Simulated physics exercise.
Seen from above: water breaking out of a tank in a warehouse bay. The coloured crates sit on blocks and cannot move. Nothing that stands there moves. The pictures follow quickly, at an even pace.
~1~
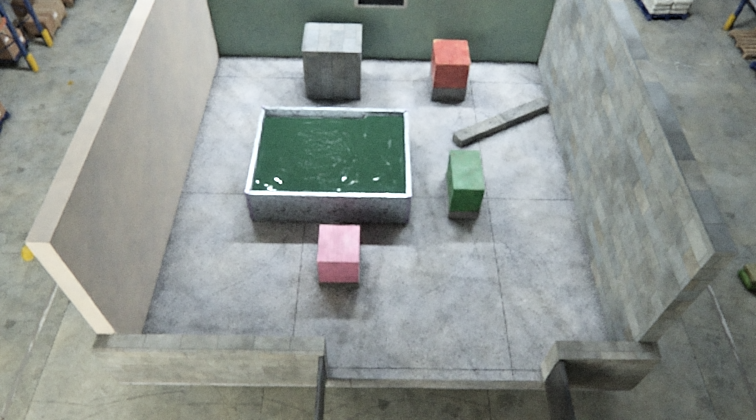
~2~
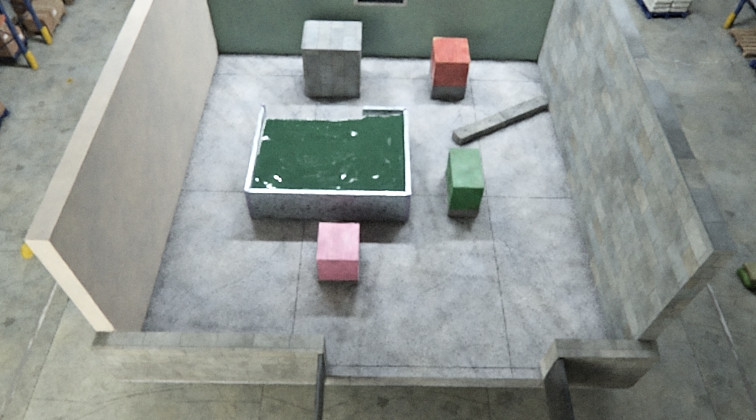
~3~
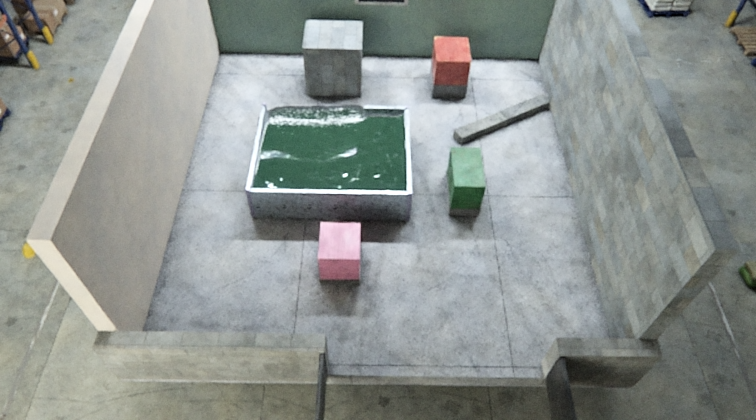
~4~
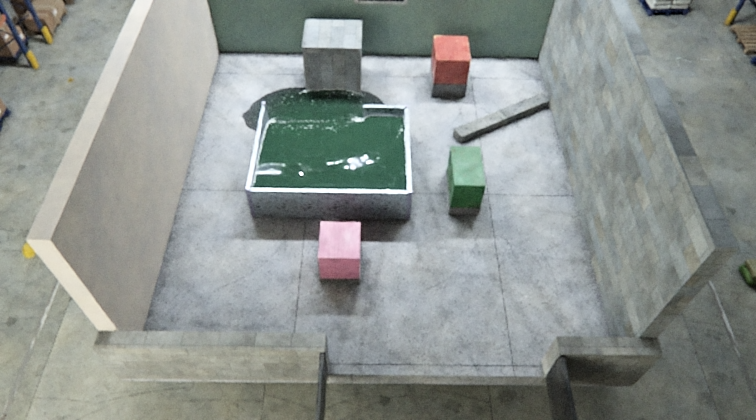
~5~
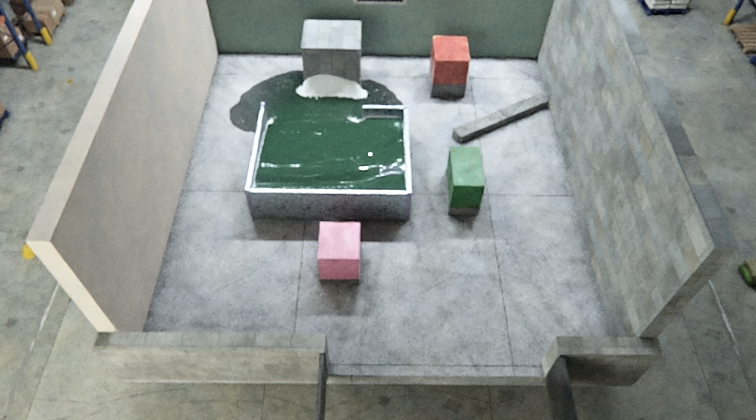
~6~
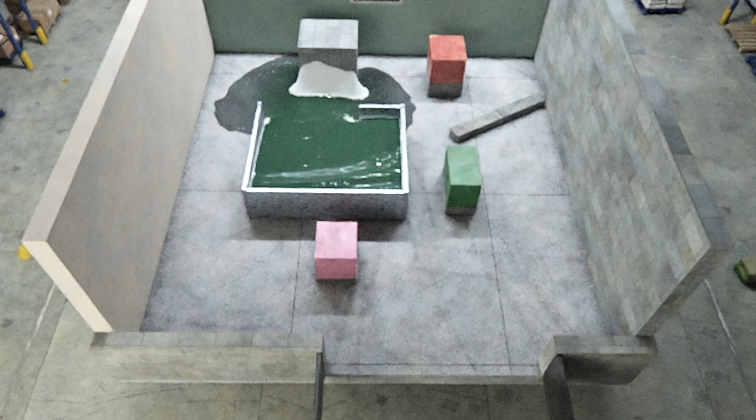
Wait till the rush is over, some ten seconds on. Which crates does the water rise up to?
One by one: The green crate escapes dry; the pink crate escapes dry; the red crate escapes dry.
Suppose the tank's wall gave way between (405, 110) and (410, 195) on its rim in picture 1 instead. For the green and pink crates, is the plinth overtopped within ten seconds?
In short: Green crate gets wet, pink crate escapes it.
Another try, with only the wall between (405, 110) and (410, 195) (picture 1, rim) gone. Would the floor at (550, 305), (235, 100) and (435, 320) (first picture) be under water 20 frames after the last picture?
In that order: Wet, not flooded, wet.
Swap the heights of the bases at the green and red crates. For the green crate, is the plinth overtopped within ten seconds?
One by one: Green keeps dry.
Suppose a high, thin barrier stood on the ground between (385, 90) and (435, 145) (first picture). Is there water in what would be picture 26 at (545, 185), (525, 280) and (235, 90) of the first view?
One after the other: Dry, dry, flooded.
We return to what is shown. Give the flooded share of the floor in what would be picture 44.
Roughly 65 per cent.
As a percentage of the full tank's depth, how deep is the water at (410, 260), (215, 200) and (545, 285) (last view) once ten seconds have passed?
About 6, 6 and 2 per cent.
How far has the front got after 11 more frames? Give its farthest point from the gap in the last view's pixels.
Around (506, 60).
A moment on, water covers 20 % of the floor; the green crate not reached, the pink crate not reached, the red crate water round its plinth.
Next, water covers 30 % of the floor; the green crate not reached, the pink crate not reached, the red crate water round its plinth.
Then, water covers 40 % of the floor; the green crate water round its plinth, the pink crate not reached, the red crate water round its plinth.
Later, water covers 65 % of the floor; the green crate water round its plinth, the pink crate water round its plinth, the red crate water round its plinth.
In the end, water covers 95 % of the floor; the green crate stayed above the water, the pink crate stayed above the water, the red crate stayed above the water.
